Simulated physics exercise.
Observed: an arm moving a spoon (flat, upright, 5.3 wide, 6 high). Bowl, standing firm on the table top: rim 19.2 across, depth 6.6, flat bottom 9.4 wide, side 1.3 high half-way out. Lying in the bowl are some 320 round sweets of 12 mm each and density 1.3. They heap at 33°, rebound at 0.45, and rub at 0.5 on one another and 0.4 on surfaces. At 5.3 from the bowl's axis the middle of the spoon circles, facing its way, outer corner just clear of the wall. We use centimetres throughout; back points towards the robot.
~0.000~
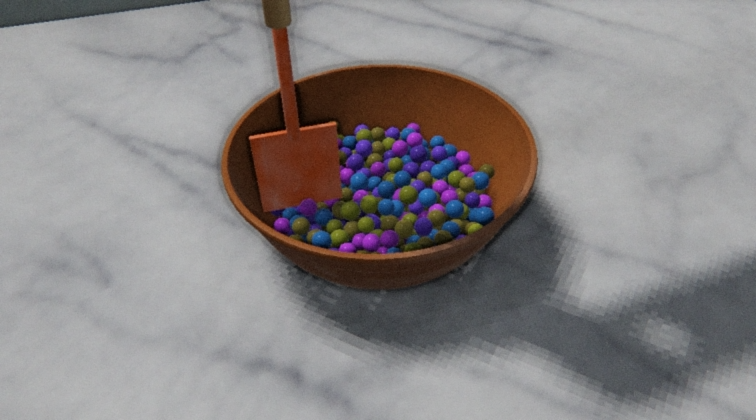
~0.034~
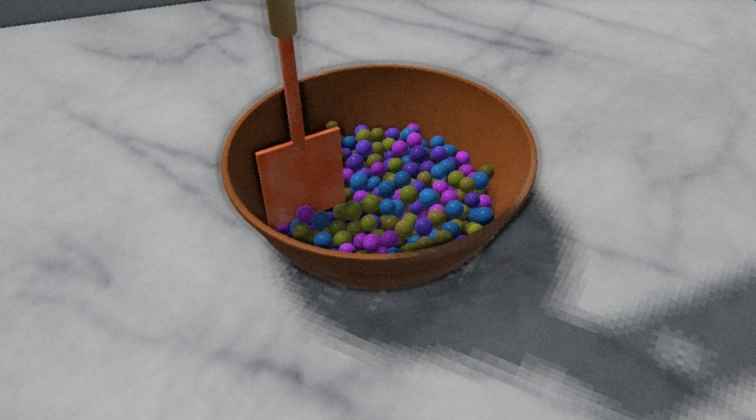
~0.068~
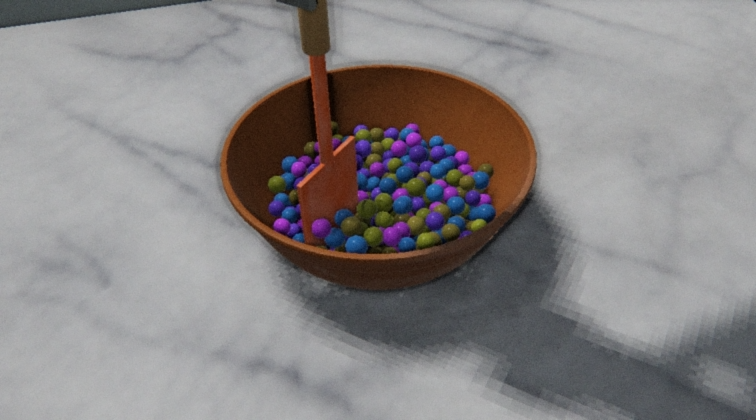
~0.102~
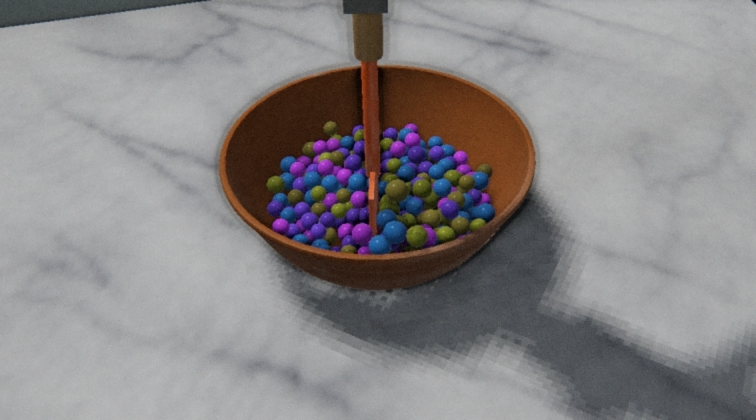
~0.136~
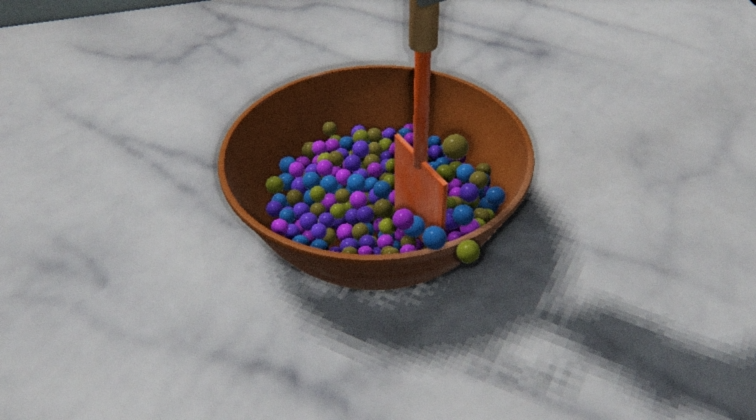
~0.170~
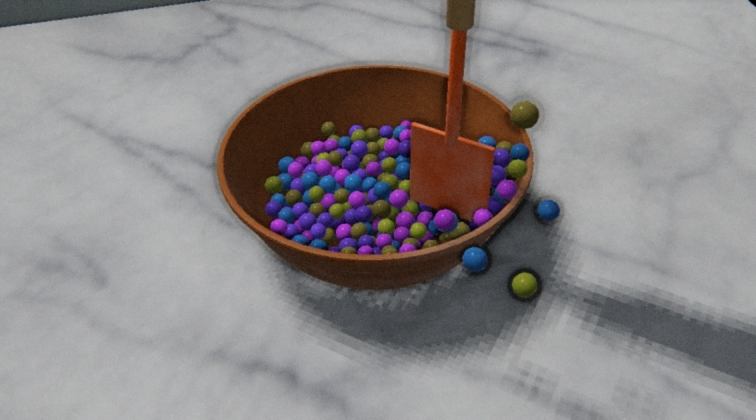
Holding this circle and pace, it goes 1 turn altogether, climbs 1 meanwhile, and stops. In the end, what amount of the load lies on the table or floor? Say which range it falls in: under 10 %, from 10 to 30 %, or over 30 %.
It falls from 10 to 30 %.
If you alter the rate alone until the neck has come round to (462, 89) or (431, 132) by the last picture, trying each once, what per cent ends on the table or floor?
Around 15 and 10 per cent respectively.
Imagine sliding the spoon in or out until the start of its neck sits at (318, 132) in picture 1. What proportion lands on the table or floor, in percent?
About 25 percent ends up on the table or floor.
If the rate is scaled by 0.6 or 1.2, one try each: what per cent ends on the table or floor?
I'd expect near 5 per cent, then near 15 per cent.
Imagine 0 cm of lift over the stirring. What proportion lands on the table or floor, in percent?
It comes to some 20 per cent.
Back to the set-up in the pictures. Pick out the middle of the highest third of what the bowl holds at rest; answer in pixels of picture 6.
Close to (355, 189).
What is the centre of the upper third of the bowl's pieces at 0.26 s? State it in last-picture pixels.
Somewhere around (389, 140) in the last view.
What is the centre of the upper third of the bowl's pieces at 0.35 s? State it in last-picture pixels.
The centre is roughly (315, 160).
After 0.26 s, 218° round, highest piece 18 above the table; 302 in the bowl, 3 on the table or floor, 15 in flight or on the tool.
After 0.35 s, 301° round, highest piece 10 above the table; 289 in the bowl, 14 on the table or floor, 17 in flight or on the tool.
After 0.60 s, 0° round, highest piece 5 above the table; 272 in the bowl, 47 on the table or floor, 1 in flight or on the tool.
After 1.30 s, 0° round, highest piece 5 above the table; 272 in the bowl, 48 on the table or floor.
In the end, 272 in the bowl, 48 on the table or floor. That is 15 % on the table or floor.
